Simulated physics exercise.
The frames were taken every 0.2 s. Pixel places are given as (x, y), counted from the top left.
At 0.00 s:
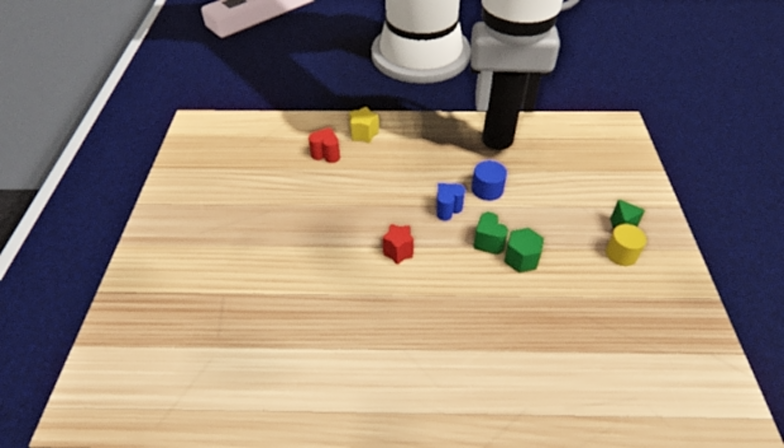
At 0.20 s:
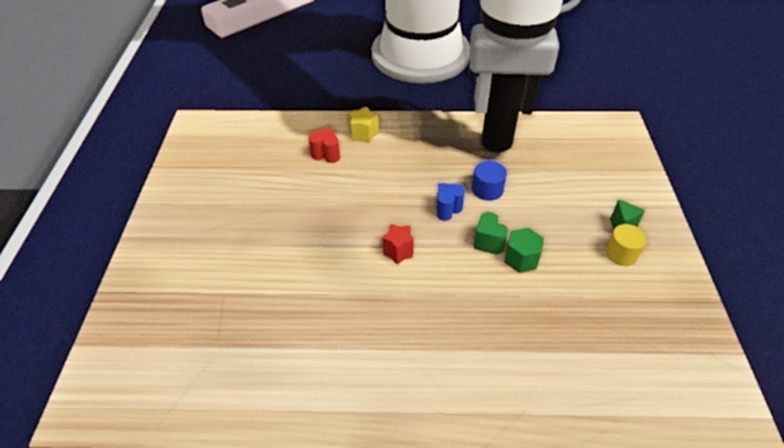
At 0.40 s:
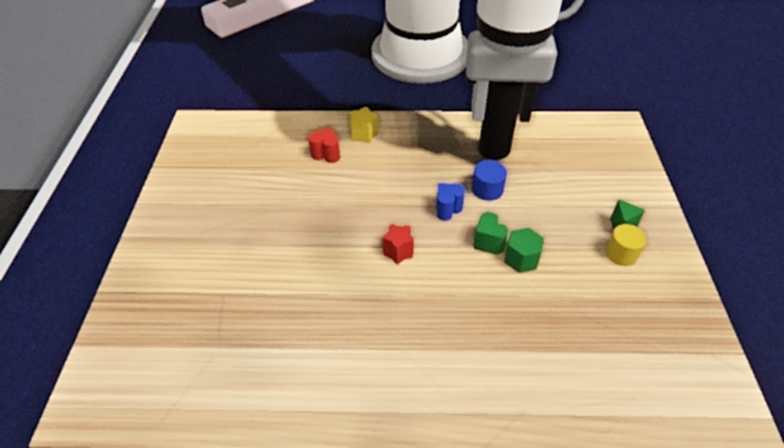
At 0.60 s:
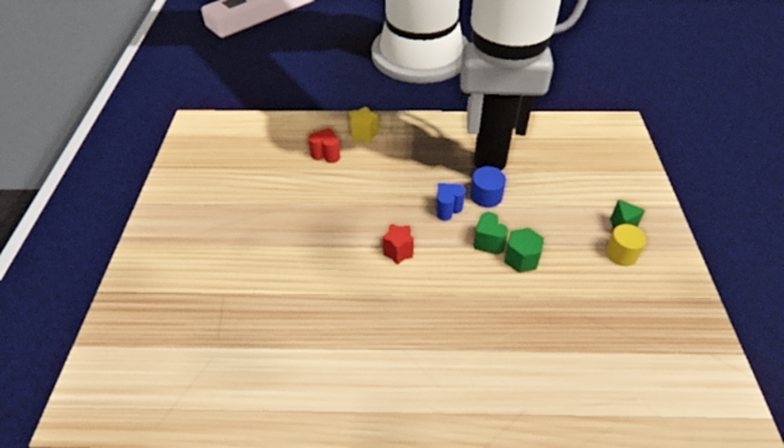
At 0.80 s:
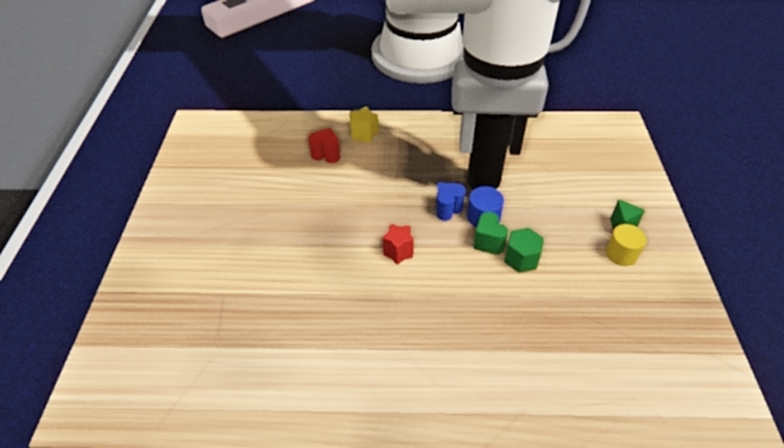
On a wooden board, a robot arm's black bar moves toward the viewer, pushing a blue round block closer to green blocks.
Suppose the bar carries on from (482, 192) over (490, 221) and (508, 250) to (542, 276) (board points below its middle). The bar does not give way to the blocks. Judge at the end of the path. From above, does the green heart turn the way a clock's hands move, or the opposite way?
It is turned anticlockwise.
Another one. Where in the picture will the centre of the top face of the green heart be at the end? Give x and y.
Final place: (486, 274).
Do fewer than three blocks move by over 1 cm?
No.
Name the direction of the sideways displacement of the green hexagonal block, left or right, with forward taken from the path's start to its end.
The answer is left: Facing from the path's start to its end, that's where the green hexagonal block shifts.
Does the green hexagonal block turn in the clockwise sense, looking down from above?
That would be a no.
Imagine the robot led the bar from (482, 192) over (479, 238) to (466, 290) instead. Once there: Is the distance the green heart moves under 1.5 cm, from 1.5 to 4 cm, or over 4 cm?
The green heart moves over 4 cm.
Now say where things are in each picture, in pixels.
In the first picture, bar's lower end (498, 140); blue heart (450, 191); blue circular block (491, 171); green heart (492, 224); green hexagonal block (526, 241).
In the second picture, bar (497, 142); blocks still.
In the third picture, bar (494, 150); blocks still.
In the fourth picture, bar (490, 162); blue circular block (490, 177).
In the fifth picture, bar (484, 181); blue heart (450, 191); blue circular block (487, 198); green heart (492, 225); green hexagonal block (526, 241).
On the path given first. One third of the way, bar (492, 212); blue circular block (483, 229); green heart (489, 256), turned 45° anticlockwise.
Two thirds of the way, bar (511, 240); blue circular block (483, 248); green heart (486, 274), turned 65° anticlockwise; green hexagonal block (544, 254), turned 15° anticlockwise.
At the end, bar (545, 266); blue heart still; blue circular block (483, 248); green heart (486, 274), turned 65° anticlockwise; green hexagonal block (583, 276), turned 40° anticlockwise.
